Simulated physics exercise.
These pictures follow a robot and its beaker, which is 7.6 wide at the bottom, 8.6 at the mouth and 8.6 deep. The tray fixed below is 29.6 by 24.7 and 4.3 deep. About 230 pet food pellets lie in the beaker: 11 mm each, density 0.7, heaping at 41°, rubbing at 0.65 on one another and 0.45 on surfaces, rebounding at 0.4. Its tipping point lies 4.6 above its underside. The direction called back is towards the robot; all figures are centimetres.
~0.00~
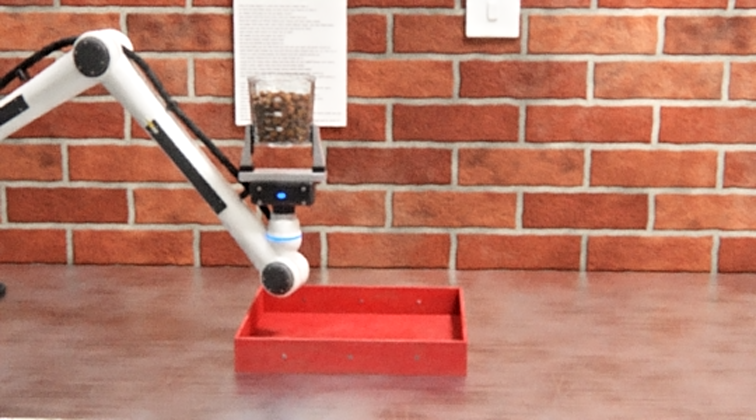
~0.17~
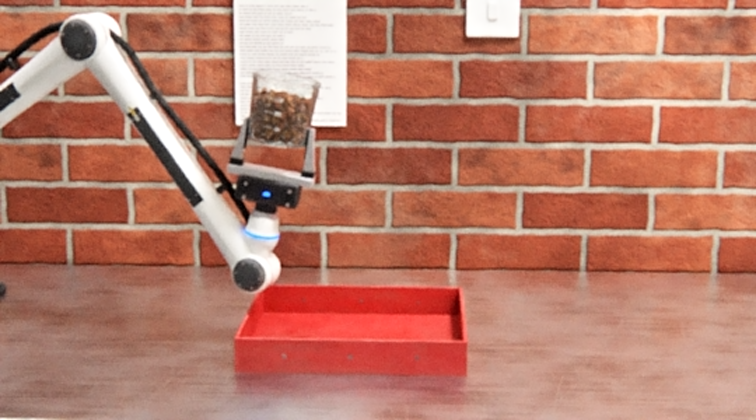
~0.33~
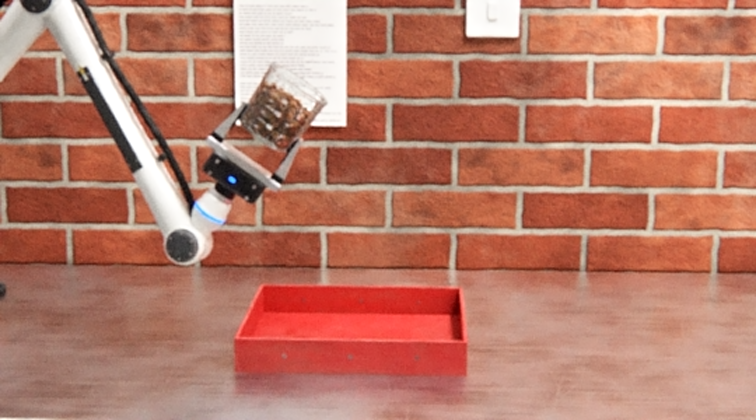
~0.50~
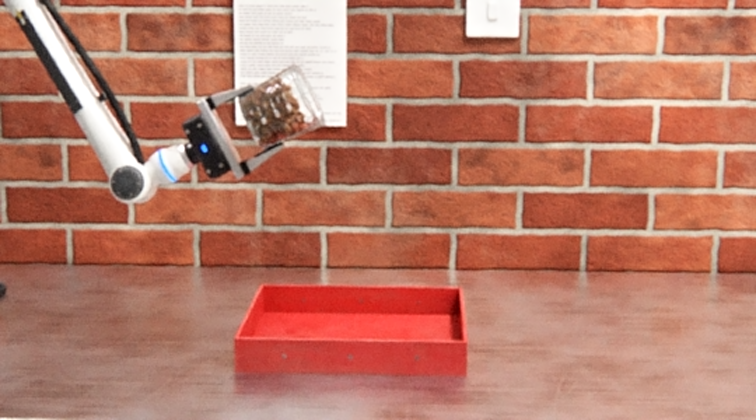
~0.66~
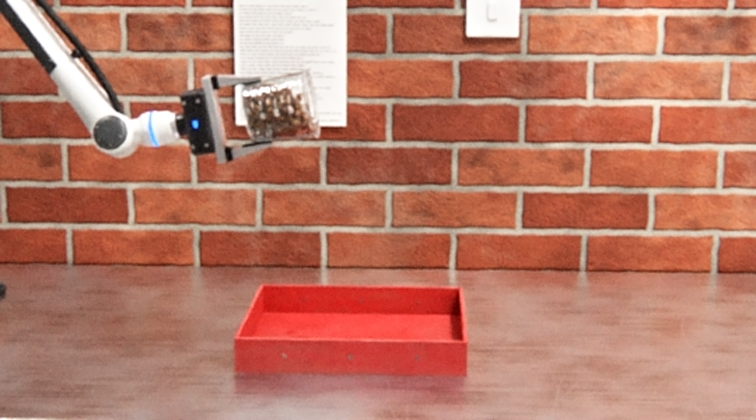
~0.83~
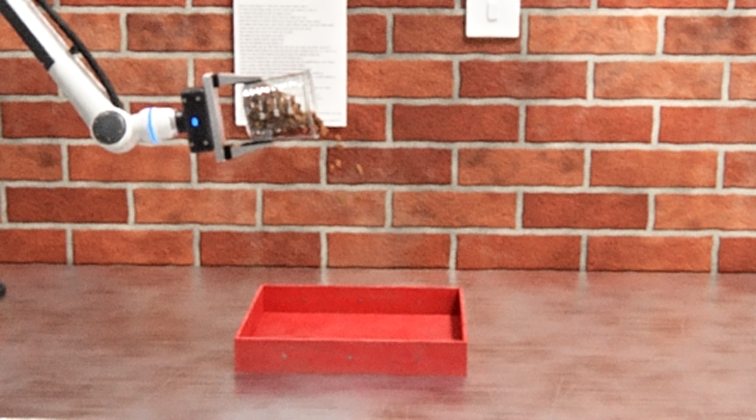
A white robot arm with black joints holds a clear beaker of brown pellets in its gripper above a dark tabletop, seen from a fixed side view before a red brick wall. A shallow red tray sits below, with a printed sheet and a light switch behind. The arm swings its wrist, tilting the beaker rightward until nearly horizontal, and a few pellets tumble from its mouth.
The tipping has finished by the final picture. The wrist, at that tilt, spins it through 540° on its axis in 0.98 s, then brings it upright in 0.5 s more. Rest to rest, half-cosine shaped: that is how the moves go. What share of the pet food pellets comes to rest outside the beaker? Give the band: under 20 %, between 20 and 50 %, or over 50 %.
The share is between 20 and 50 %.
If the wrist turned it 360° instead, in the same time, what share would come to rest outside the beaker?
Then about 35 per cent.
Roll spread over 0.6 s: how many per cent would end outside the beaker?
With that change you'd see near 20 per cent.
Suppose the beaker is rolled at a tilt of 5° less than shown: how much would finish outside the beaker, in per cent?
It would come to roughly 15 percent.
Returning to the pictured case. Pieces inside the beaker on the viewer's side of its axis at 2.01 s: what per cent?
Something like 40 per cent, give or take.
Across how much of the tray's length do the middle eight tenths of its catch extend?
It spans something like 14 centimetres, give or take.
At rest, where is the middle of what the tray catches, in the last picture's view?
The centre sits around (379, 334).
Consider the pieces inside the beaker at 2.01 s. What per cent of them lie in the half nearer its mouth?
Around 40 per cent.
After 1.42 s, tipped 82°, highest piece 37 above the table; 196 in the beaker, 26 in the tray, 10 in flight or on a rim.
After 2.01 s, tipped 53°, highest piece 35 above the table; 153 in the beaker, 71 in the tray, 8 in flight or on a rim.
After 2.51 s, upright, highest piece 36 above the table; 153 in the beaker, 77 in the tray, 1 on the table or floor, 1 in flight or on a rim.
After 3.21 s, upright, highest piece 36 above the table; 153 in the beaker, 77 in the tray, 1 on the table or floor, 1 in flight or on a rim.
At rest, 153 in the beaker, 77 in the tray, 1 on the table or floor, 1 in flight or on a rim. That is 34 % outside the beaker.
